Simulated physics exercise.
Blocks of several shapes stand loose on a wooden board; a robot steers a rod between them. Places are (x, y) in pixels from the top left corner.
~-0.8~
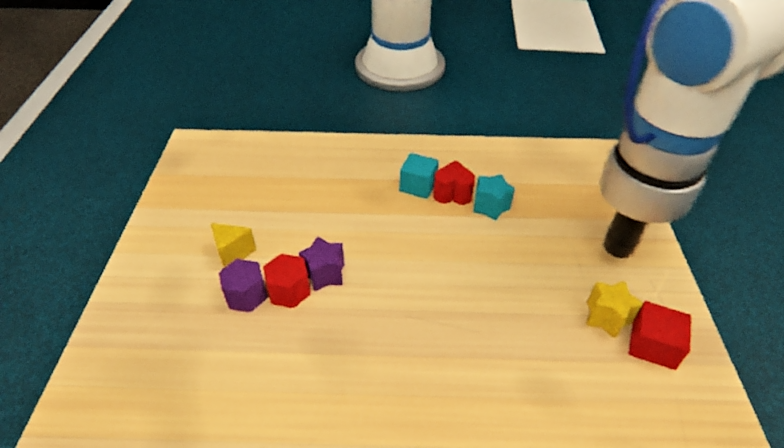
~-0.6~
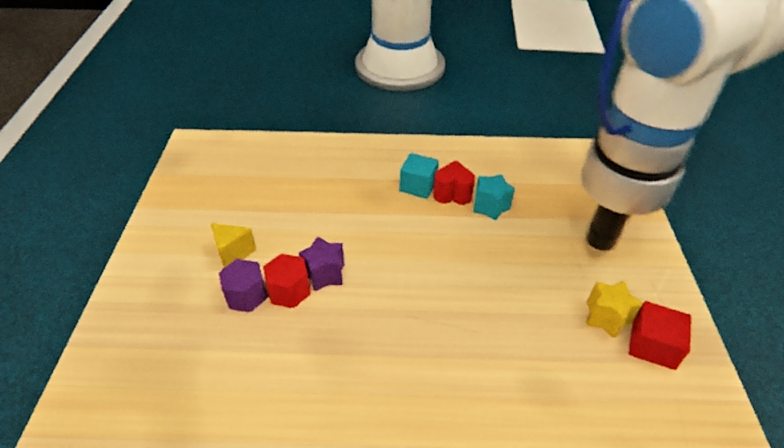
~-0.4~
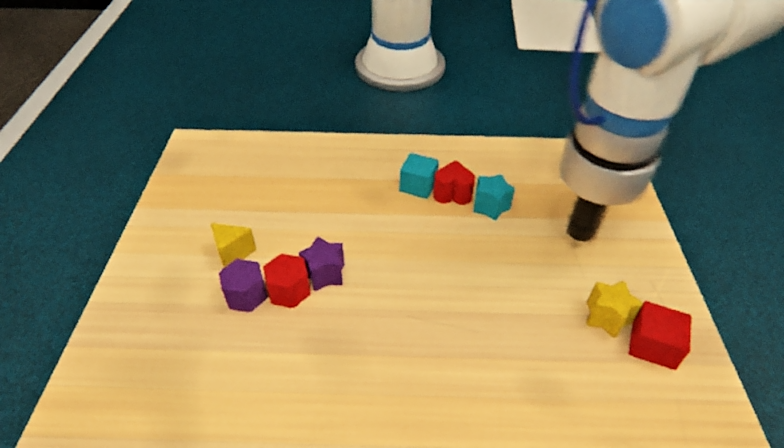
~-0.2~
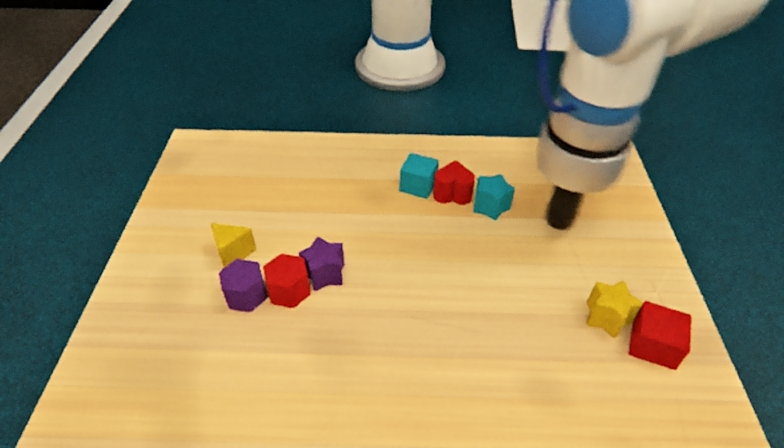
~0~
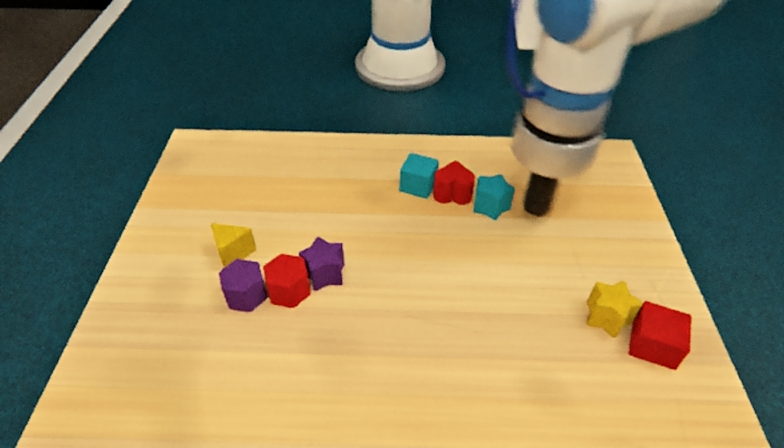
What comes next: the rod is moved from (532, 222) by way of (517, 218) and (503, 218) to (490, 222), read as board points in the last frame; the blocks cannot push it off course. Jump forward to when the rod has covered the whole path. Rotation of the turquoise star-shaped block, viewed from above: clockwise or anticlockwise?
Clockwise, looking down.
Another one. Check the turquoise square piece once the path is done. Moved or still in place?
Here's my answer: The turquoise square piece remains in position.
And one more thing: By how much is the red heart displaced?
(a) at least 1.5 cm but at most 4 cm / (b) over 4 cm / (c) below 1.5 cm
Option c.
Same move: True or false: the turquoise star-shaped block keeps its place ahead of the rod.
This is false.
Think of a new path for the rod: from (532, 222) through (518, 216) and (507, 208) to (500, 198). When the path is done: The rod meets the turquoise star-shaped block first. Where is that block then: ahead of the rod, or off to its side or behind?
I expect it to be in front.
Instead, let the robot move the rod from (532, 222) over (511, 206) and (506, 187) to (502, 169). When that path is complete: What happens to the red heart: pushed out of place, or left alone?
Once the rod is done, the red heart is in a new spot.
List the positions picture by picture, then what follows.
In the first frame, rod's lower end (618, 248); turquoise square piece (420, 164); red heart (455, 173); turquoise star-shaped block (495, 185).
In the second frame, rod (601, 241); blocks still.
In the third frame, rod (581, 232); blocks still.
In the fourth frame, rod (559, 221); blocks still.
In the fifth frame, rod (536, 208); turquoise square piece (420, 164); red heart (455, 173); turquoise star-shaped block (495, 185).
On the path given first. Halfway along, rod (513, 202); turquoise star-shaped block (490, 182).
At the end, rod (492, 207); turquoise square piece still; red heart (450, 170), turned 20° anticlockwise; turquoise star-shaped block (484, 180), turned 25° clockwise.
